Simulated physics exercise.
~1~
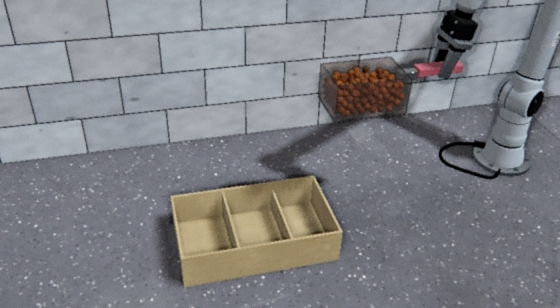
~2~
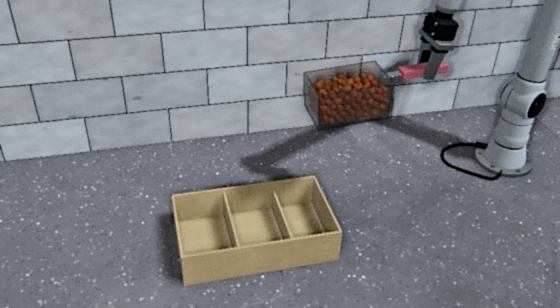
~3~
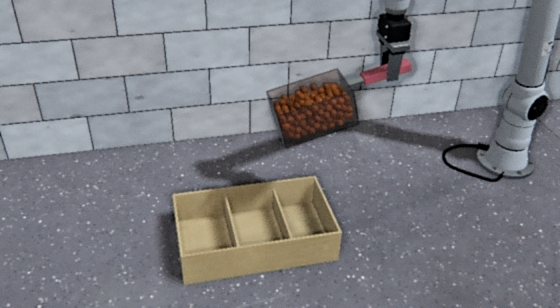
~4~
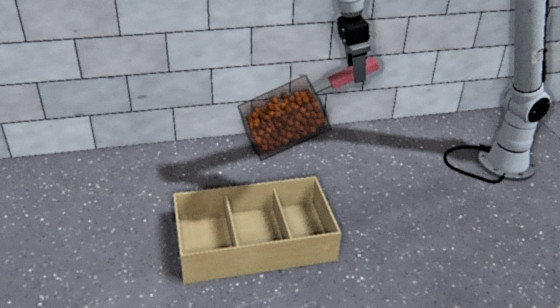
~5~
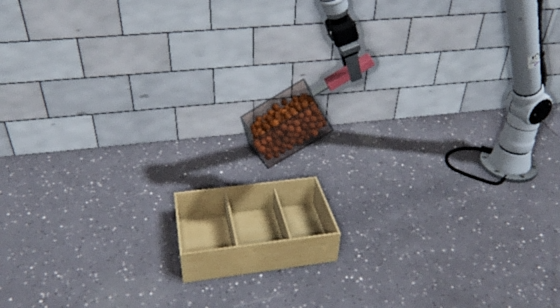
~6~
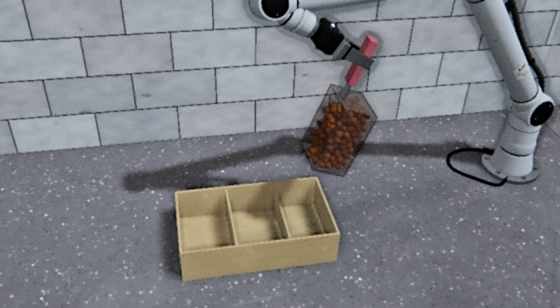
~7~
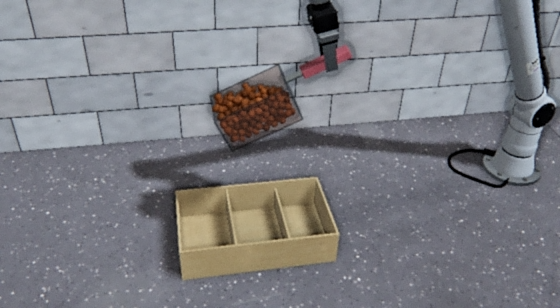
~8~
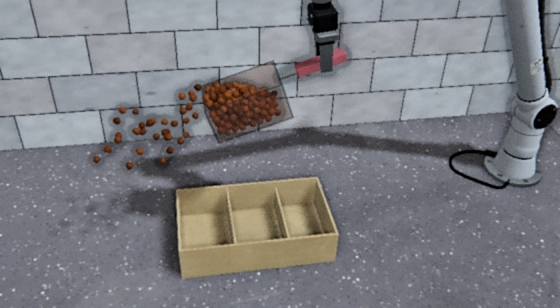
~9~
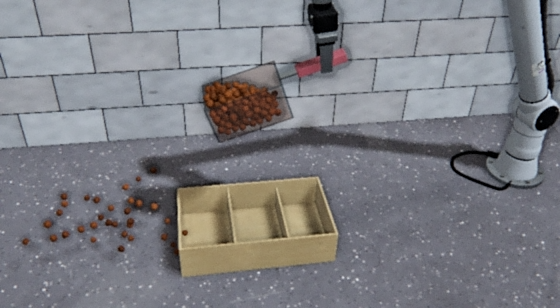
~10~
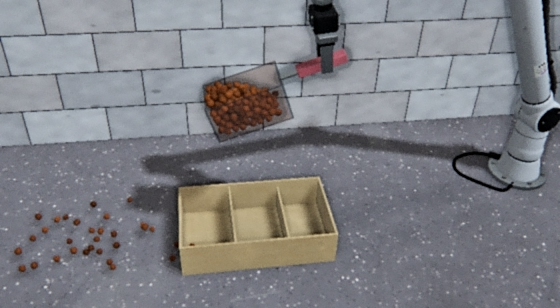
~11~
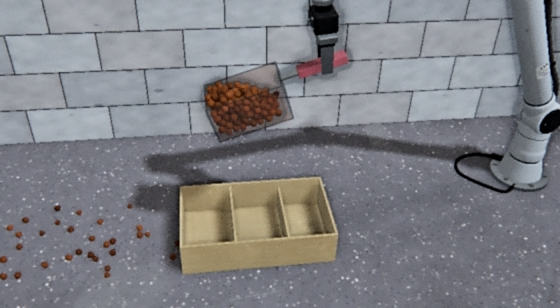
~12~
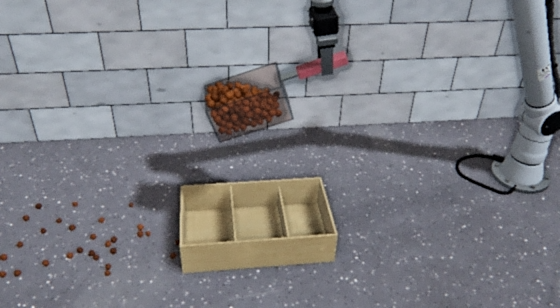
A robot arm swings a clear box of hazelnuts left and spills some beside the crate.
